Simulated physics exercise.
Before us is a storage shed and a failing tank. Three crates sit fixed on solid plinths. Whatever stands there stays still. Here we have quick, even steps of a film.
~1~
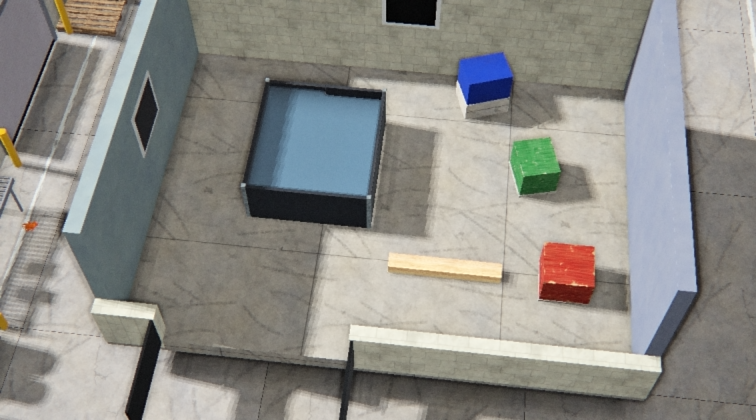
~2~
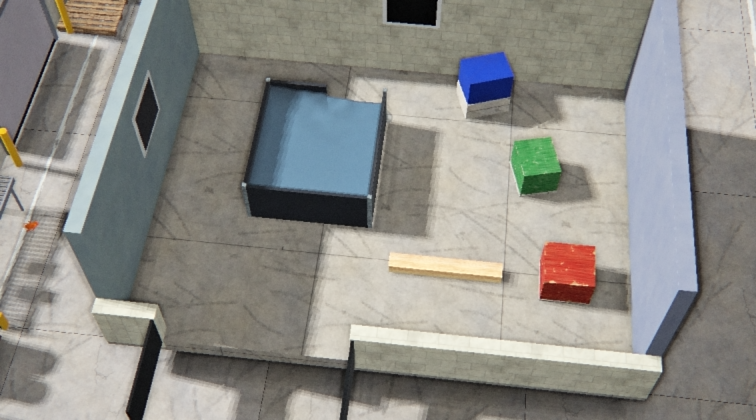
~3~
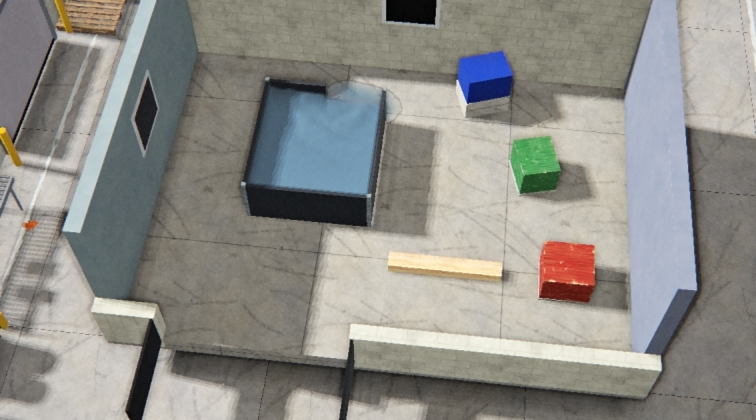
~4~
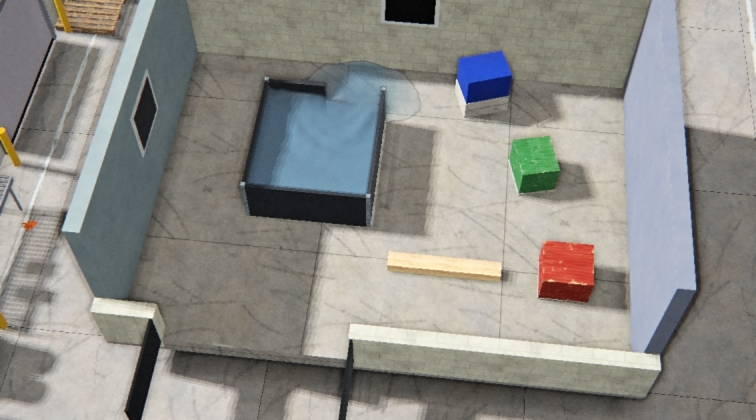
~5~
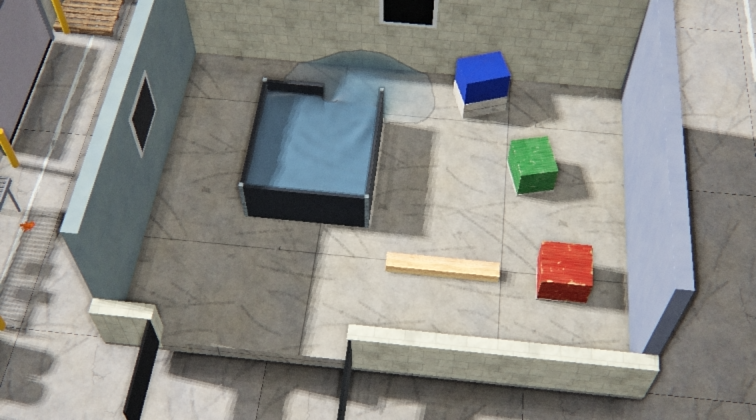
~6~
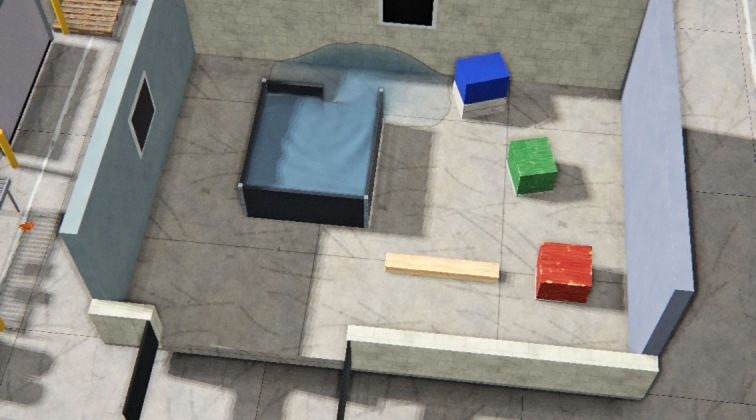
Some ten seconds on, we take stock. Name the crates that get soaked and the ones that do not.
The blue crate gets soaked; the green crate gets soaked; the red crate gets soaked.
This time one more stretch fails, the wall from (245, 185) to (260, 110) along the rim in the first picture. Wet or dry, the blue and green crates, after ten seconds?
The blue one is untouched; the green one is reached.
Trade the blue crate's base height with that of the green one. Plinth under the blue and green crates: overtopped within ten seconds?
Well, the blue crate gets reached and the green crate stays unflooded.
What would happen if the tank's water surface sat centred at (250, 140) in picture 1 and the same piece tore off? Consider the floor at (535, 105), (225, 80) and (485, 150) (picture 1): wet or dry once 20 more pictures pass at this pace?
As listed: Flooded, under water, wet.
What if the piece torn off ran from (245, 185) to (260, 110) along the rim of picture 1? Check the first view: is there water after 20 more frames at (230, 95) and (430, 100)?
One after the other: Under water, awash.
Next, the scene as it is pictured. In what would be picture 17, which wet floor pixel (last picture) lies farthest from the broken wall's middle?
My estimate: Roughly (615, 91).
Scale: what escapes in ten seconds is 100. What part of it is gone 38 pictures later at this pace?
Somewhere around 25 per cent, I'd say.
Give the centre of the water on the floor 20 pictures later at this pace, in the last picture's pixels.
I'd say near (345, 141).
A moment on, water covers 15 % of the floor; the blue crate water round its plinth, the green crate not reached, the red crate not reached.
Next, water covers 30 % of the floor; the blue crate water round its plinth, the green crate water round its plinth, the red crate not reached.
Then, water covers 60 % of the floor; the blue crate water round its plinth, the green crate water round its plinth, the red crate water round its plinth.
Later, water covers 90 % of the floor; the blue crate water round its plinth, the green crate water round its plinth, the red crate water round its plinth.
In the end, water covers 100 % of the floor; the blue crate was topped, the green crate was topped, the red crate was topped.
